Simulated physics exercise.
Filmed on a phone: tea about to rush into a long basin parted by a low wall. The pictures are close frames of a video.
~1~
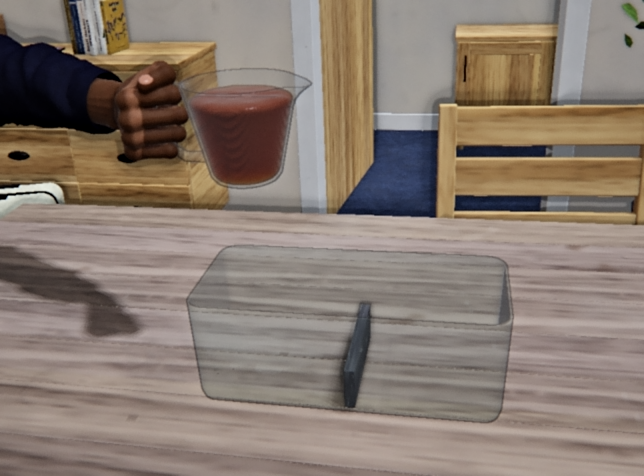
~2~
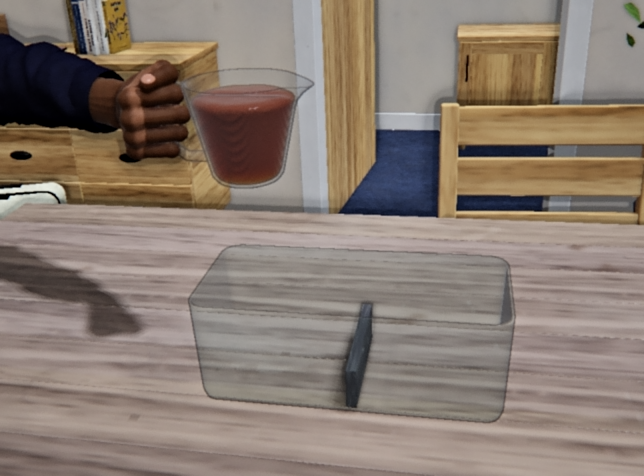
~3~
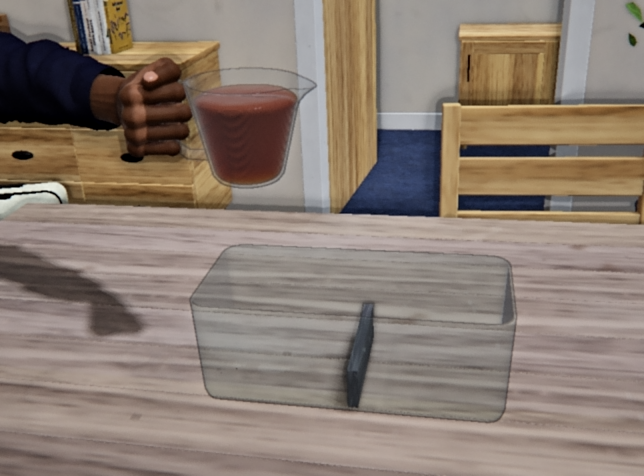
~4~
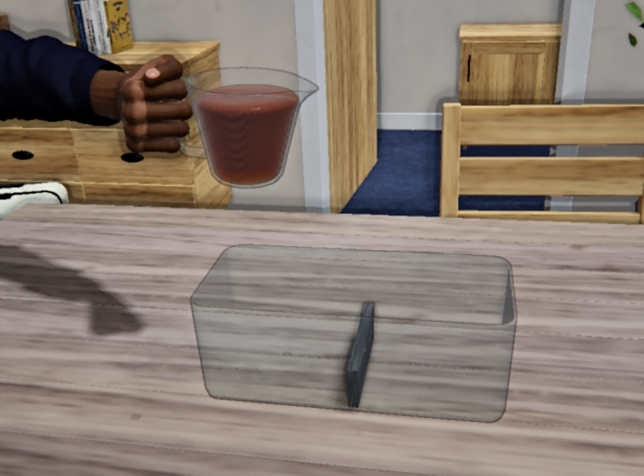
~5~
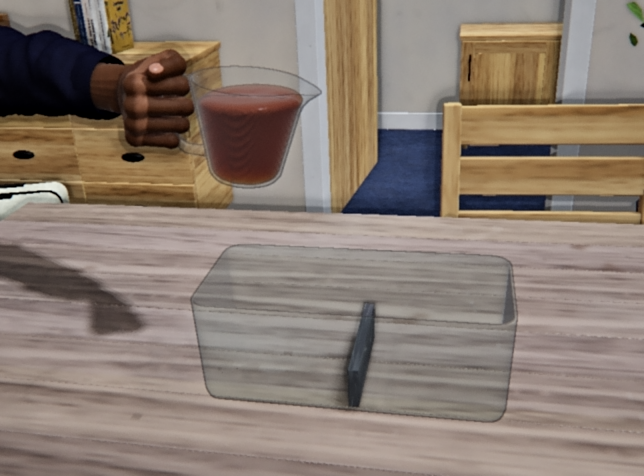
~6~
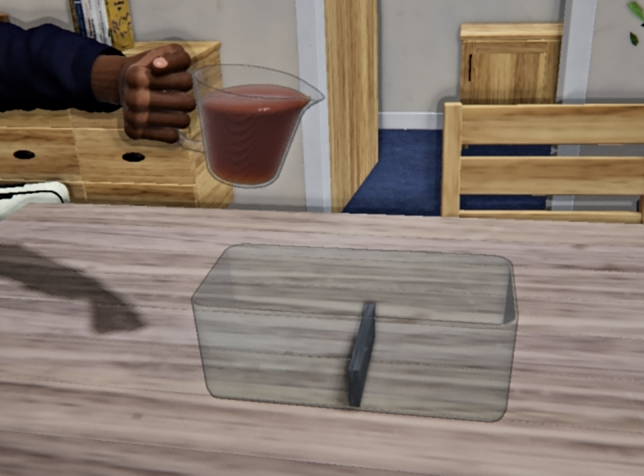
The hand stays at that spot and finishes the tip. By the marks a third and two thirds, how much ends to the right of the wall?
In the end over two thirds is right of the wall.
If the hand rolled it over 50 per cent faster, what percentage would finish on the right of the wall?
Roughly 80 in a hundred.
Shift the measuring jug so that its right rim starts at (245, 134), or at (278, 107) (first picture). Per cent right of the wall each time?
About 5 and 30 per cent.
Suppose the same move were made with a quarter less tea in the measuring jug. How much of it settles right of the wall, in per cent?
It comes to 75 per cent or so.
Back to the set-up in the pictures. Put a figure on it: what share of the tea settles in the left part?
About 15 per cent.
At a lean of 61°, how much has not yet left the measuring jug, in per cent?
Some 70 per cent.
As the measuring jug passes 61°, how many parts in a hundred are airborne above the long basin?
Close to 25 per cent.
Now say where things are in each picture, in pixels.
The first picture shows tilt 0°; pouring edge (312, 83); surface from (193, 95) to (294, 96); the long basin's rim runs from (206, 274) to (509, 291); the wall's top is at (358, 336).
The second picture shows tilt 0°; pouring edge (314, 83); surface from (195, 94) to (296, 95).
The third picture shows tilt 2°; pouring edge (317, 85); surface from (198, 94) to (299, 96).
The fourth picture shows tilt 4°; pouring edge (319, 88); surface from (199, 94) to (300, 96).
The fifth picture shows tilt 7°; pouring edge (322, 92); surface from (202, 94) to (305, 97).
The sixth picture shows tilt 11°; pouring edge (325, 97); surface from (205, 95) to (311, 98).
A moment on, the measuring jug is tipped part way and 68 per cent is still to pour, 0 is left of the wall and 9 right of it.
Next, the measuring jug is tipped on its side and 13 per cent is still to pour, 2 is left of the wall and 67 right of it.
Then the measuring jug is tipped right over and 0 per cent is still to pour, 15 is left of the wall and 83 right of it.
Later the measuring jug is tipped right over and 0 per cent is still to pour, 15 is left of the wall and 83 right of it.
In the end 15 per cent lies left of the wall, 84 right of it and 1 outside.
